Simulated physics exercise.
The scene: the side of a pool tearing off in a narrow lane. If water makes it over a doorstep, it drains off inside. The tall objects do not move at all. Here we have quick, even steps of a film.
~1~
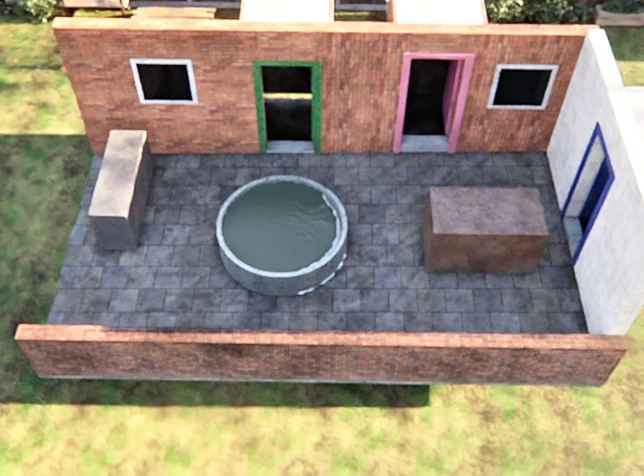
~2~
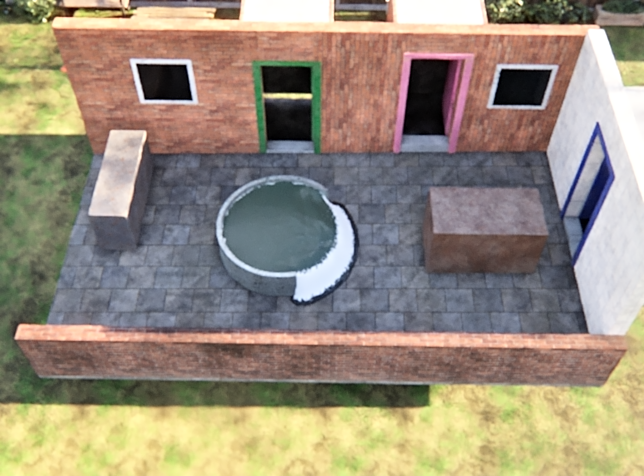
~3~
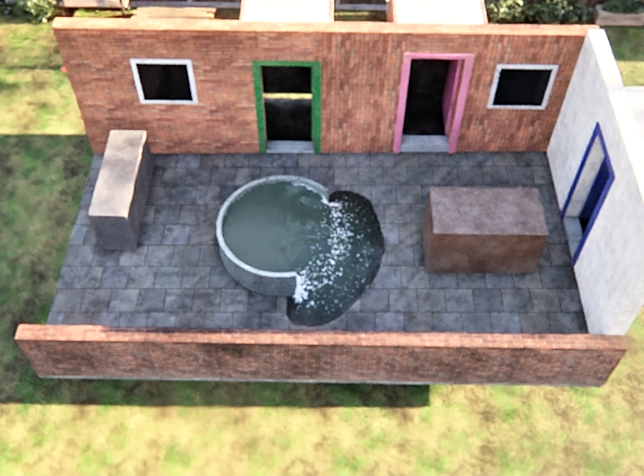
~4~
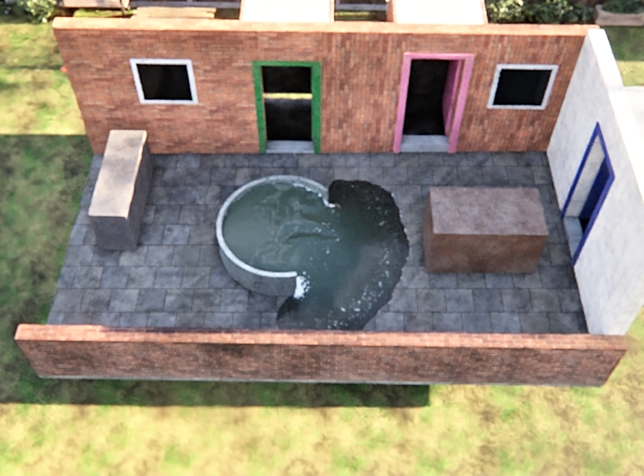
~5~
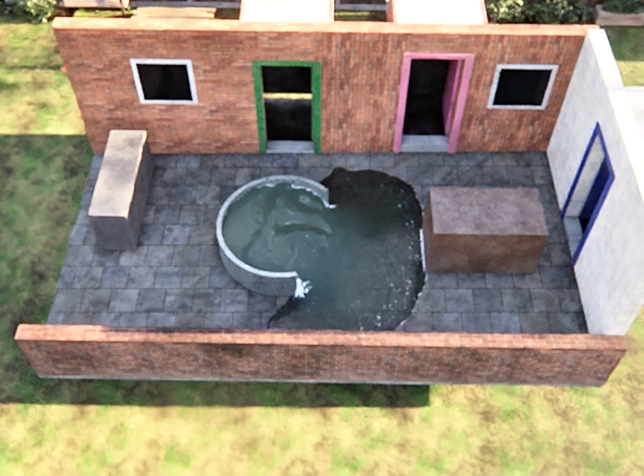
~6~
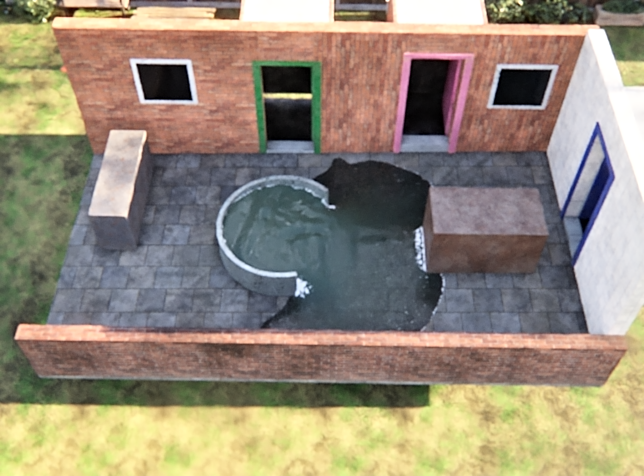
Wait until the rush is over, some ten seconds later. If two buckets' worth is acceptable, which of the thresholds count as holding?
The green door counts as holding, the blue door counts as holding, the pink door counts as holding.
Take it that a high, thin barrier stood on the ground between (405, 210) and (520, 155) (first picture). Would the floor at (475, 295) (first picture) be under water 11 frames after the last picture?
Submerged.
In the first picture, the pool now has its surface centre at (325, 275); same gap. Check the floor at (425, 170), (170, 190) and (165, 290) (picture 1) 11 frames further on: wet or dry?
So, in the order given, I'd say soaked through, unaffected, unaffected.
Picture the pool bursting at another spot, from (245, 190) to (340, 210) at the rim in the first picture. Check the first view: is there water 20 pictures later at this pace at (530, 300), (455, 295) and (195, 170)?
Taking the three spots as listed, they end up spared, spared and inundated.
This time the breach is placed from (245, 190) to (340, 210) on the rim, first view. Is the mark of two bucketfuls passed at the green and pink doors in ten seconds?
The green door exceeds it; the pink door falls short.
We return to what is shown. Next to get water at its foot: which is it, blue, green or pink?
Answer: The one in pink.
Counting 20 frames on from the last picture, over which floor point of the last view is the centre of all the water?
I'd mark it close to (400, 262).
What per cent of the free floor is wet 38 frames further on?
I reckon 80 per cent or so.
A moment on, water covers 35 % of the floor; the green door not reached, the blue door not reached, the pink door wet at the sill, nothing in.
Next, water covers 45 % of the floor; the green door not reached, the blue door not reached, the pink door wet at the sill, nothing in.
Then, water covers 55 % of the floor; the green door wet at the sill, nothing in, the blue door wet at the sill, nothing in, the pink door wet at the sill, nothing in.
Later, water covers 80 % of the floor; the green door wet at the sill, nothing in, the blue door wet at the sill, nothing in, the pink door wet at the sill, nothing in.
In the end, water covers 80 % of the floor; the green door wet at the sill, nothing in, the blue door wet at the sill, nothing in, the pink door wet at the sill, nothing in.
